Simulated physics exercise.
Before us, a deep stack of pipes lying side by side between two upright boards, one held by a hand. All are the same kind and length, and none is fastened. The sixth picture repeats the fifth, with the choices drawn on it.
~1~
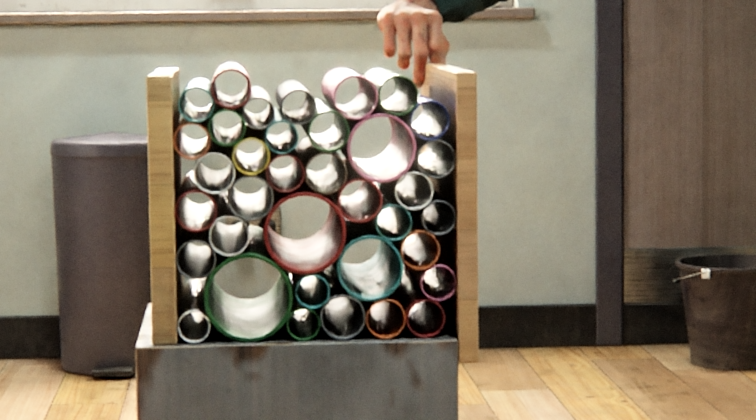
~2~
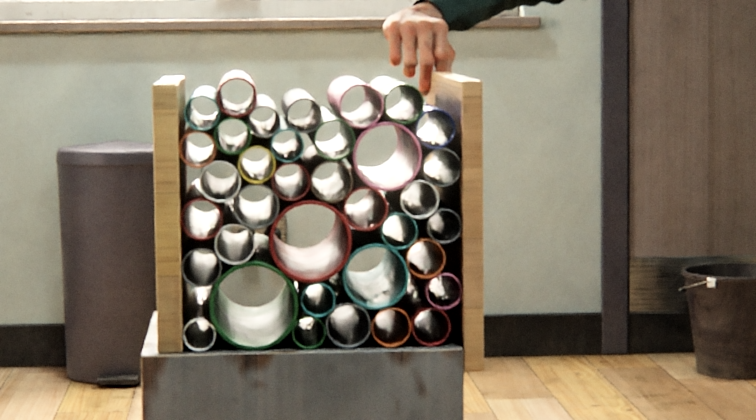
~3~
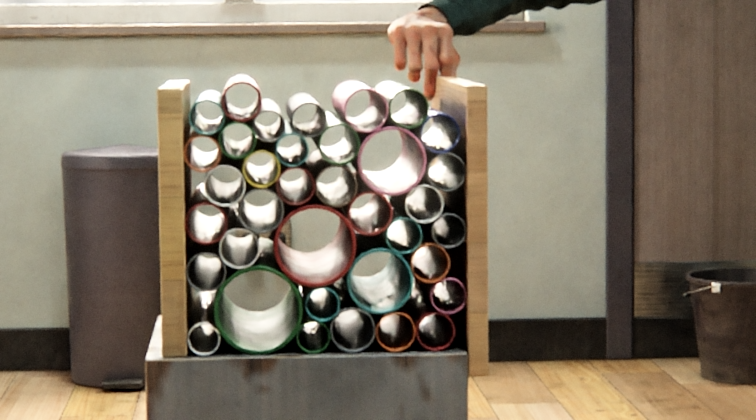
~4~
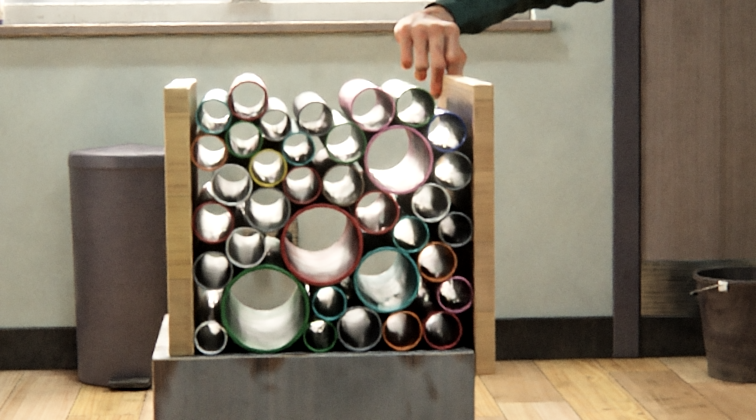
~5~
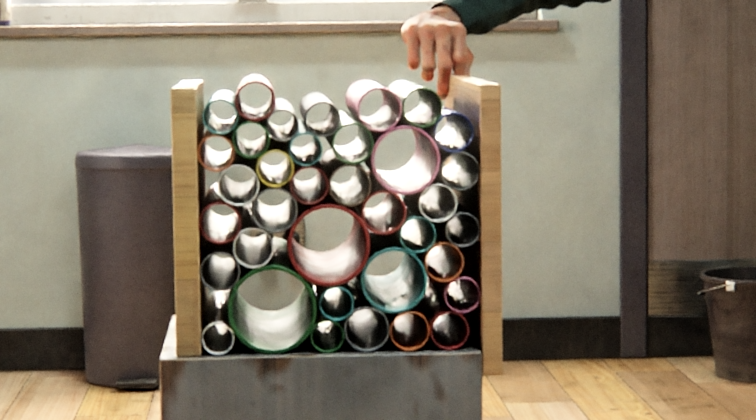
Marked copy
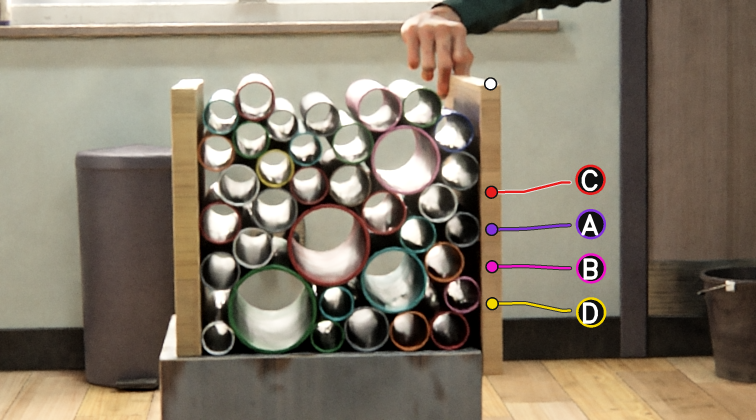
The camera drifts slightly left and tips up a touch at first, looking straight at the open ends of pipes stacked between two upright wooden boards in a pale-walled room with a wooden floor. Rimmed in green, red, turquoise and grey, the pipes sit above a grey block, with a dark bin left and a bucket right. A hand stays at the right board's top, and the pipes show no visible movement.
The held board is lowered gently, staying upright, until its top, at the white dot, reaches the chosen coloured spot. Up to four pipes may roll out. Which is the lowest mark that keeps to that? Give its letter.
Down to A.
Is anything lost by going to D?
Yes.
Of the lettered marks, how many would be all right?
Two of them.
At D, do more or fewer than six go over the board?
At D, more than six.
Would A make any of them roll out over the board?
Yes.
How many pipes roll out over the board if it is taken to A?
The count is three.
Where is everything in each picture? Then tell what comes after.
In the first picture, a green pipe (329, 131); a green pipe (226, 128); a red pipe (231, 89).
In the second picture, a red pipe (237, 98); side board (453, 209).
In the third picture, a white pipe (204, 339); a red pipe (435, 332).
In the fourth picture, a grey pipe (213, 272); a turquoise pipe (329, 303).
In the fifth picture, a red pipe (310, 185); a green pipe (353, 143); a green pipe (251, 140).
On the marked copy, A at (491, 230); B at (492, 267); C at (491, 192); D at (492, 304); the white dot at (490, 84).
Taking A. A third of the way, top of the board (480, 151).
Two thirds of the way, top of the board (481, 226).
When it is over, top of the board (481, 229), three out over the board.
As for the rest, B more than four out over the board; C none out over the board; D more than four out over the board.
